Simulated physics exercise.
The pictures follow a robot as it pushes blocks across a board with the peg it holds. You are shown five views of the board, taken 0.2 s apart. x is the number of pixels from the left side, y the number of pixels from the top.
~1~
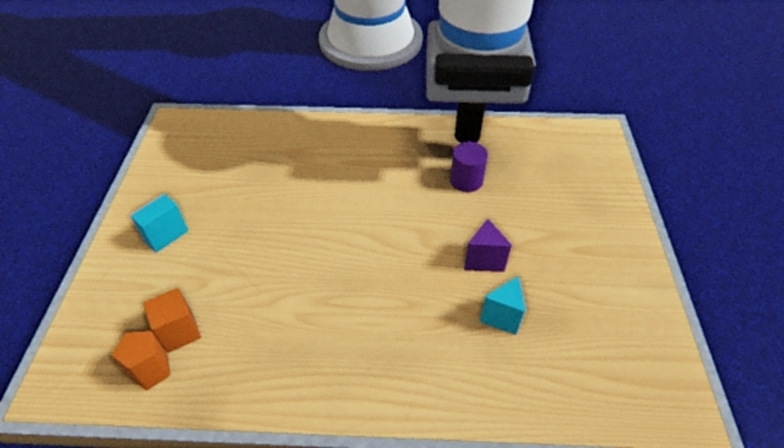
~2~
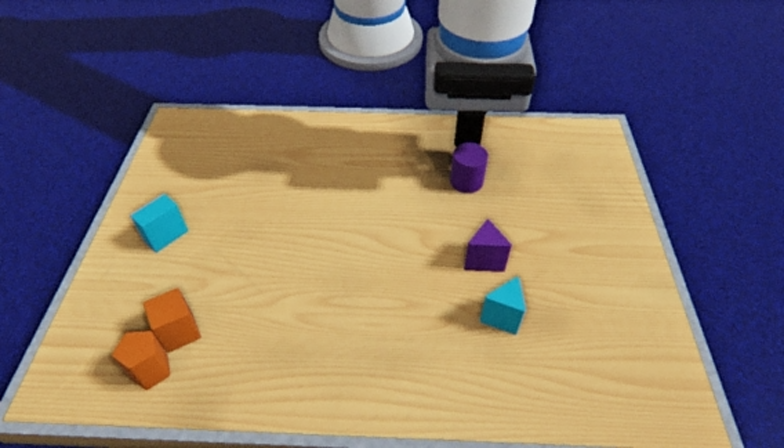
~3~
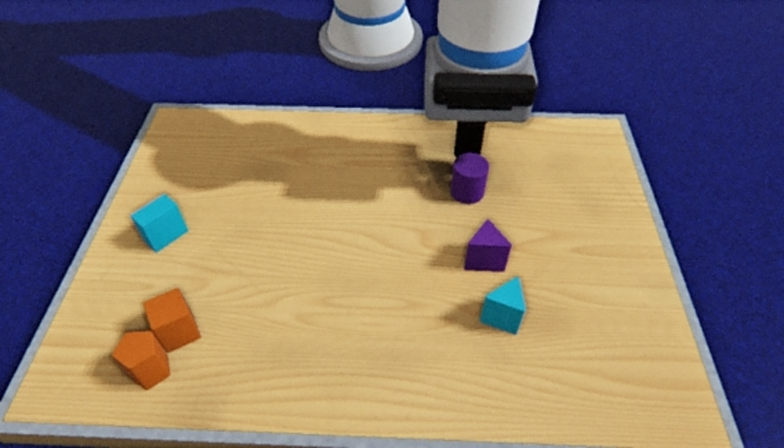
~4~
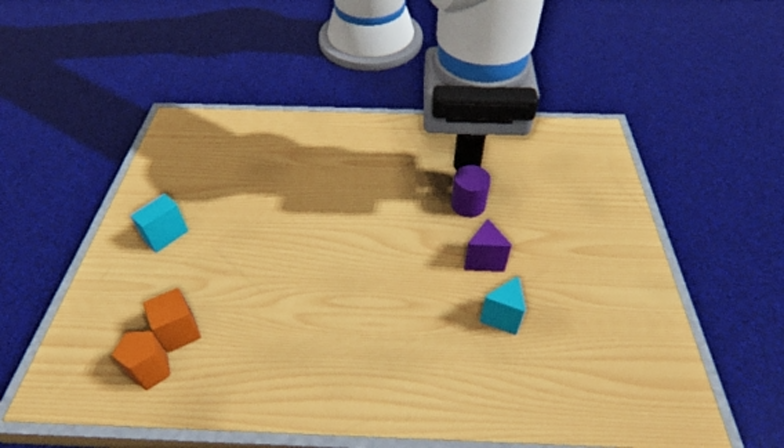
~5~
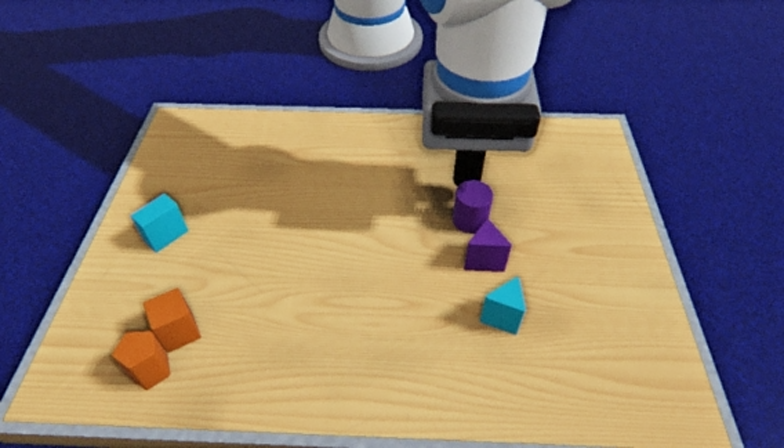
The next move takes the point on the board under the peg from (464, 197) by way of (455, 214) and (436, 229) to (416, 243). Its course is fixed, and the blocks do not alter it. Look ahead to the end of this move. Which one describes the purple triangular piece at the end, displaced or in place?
Undisturbed, or as good as.
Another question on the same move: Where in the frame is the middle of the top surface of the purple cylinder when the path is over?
Answer: (472, 215).
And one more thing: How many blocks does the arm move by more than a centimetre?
It moves one block.
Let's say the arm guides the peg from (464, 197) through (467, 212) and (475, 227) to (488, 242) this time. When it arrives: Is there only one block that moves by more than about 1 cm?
That would be a no.
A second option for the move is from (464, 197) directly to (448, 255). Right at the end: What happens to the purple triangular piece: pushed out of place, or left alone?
Shifted out of place.
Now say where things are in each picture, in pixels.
In the first frame, peg tip at (467, 136); block tops, purple cylinder at (471, 153); purple triangular piece at (490, 236).
In the second frame, peg at (467, 144); blocks unchanged.
In the third frame, peg at (467, 154); purple cylinder at (471, 164).
In the fourth frame, peg at (467, 166); purple cylinder at (473, 177).
In the fifth frame, peg at (467, 180); purple cylinder at (475, 193); purple triangular piece at (490, 236).
What follows on the original path. Halfway along, peg at (447, 206); purple cylinder at (473, 214).
At the end, peg at (417, 227); purple cylinder at (472, 215); purple triangular piece in place.
